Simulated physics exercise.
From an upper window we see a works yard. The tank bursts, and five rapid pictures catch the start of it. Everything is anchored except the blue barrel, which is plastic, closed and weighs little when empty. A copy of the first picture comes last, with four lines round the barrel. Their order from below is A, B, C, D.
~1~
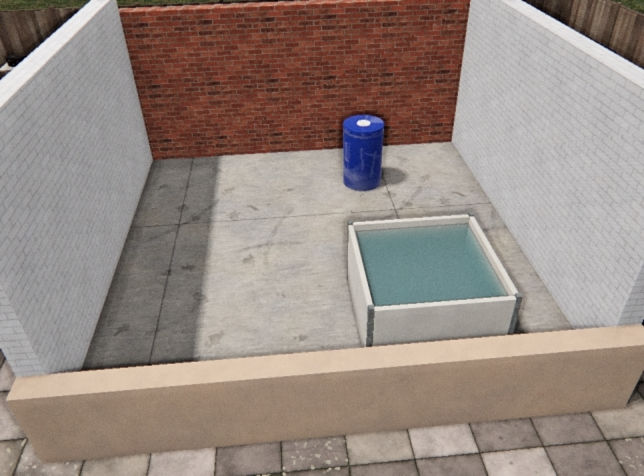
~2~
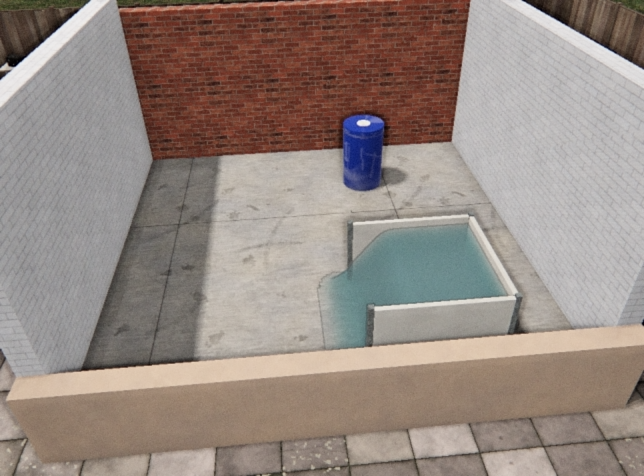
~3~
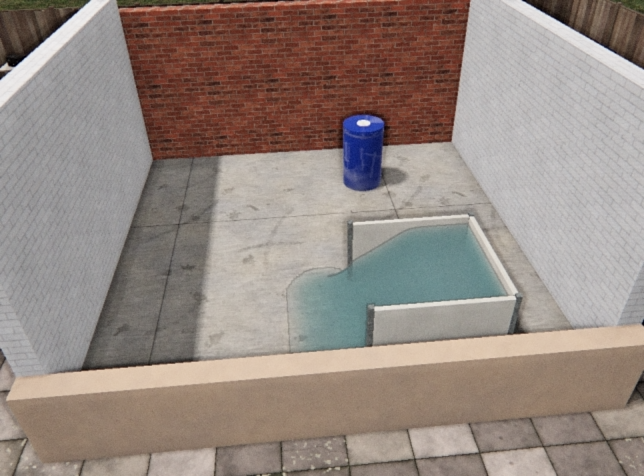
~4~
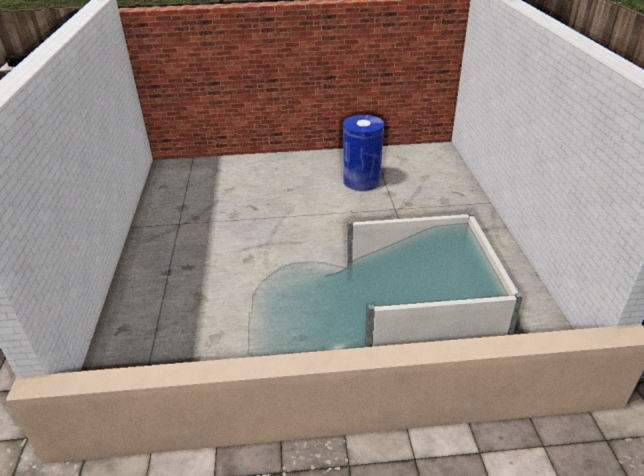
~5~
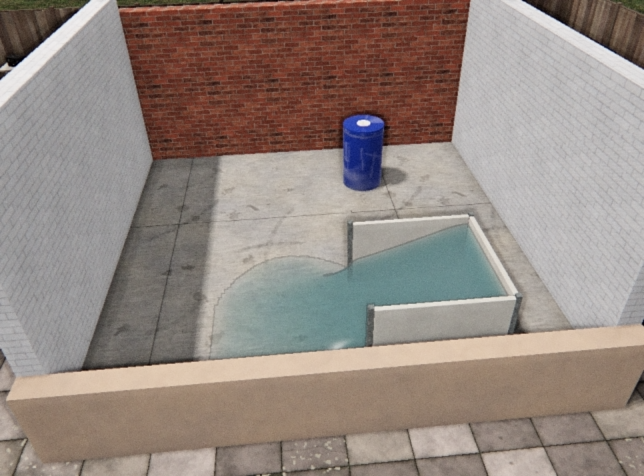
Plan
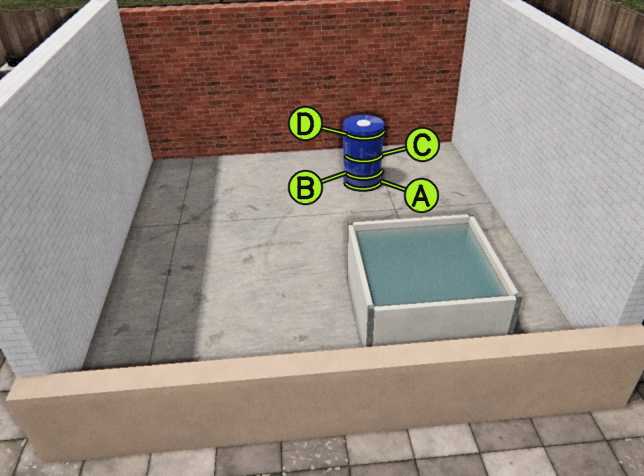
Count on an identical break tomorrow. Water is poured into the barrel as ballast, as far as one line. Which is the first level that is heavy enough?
Line B.
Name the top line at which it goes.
A it is.
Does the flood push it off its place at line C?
No.
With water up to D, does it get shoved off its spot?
No, that is safe.
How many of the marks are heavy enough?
Three of them.
On the marked copy, A at (365, 188); B at (365, 178); C at (366, 161); D at (367, 138); from the bottom up A, B, C, D.
For line A, it is pushed about half its own width away.
For line B, it does not move.
For line C, it does not move.
For line D, it does not move.
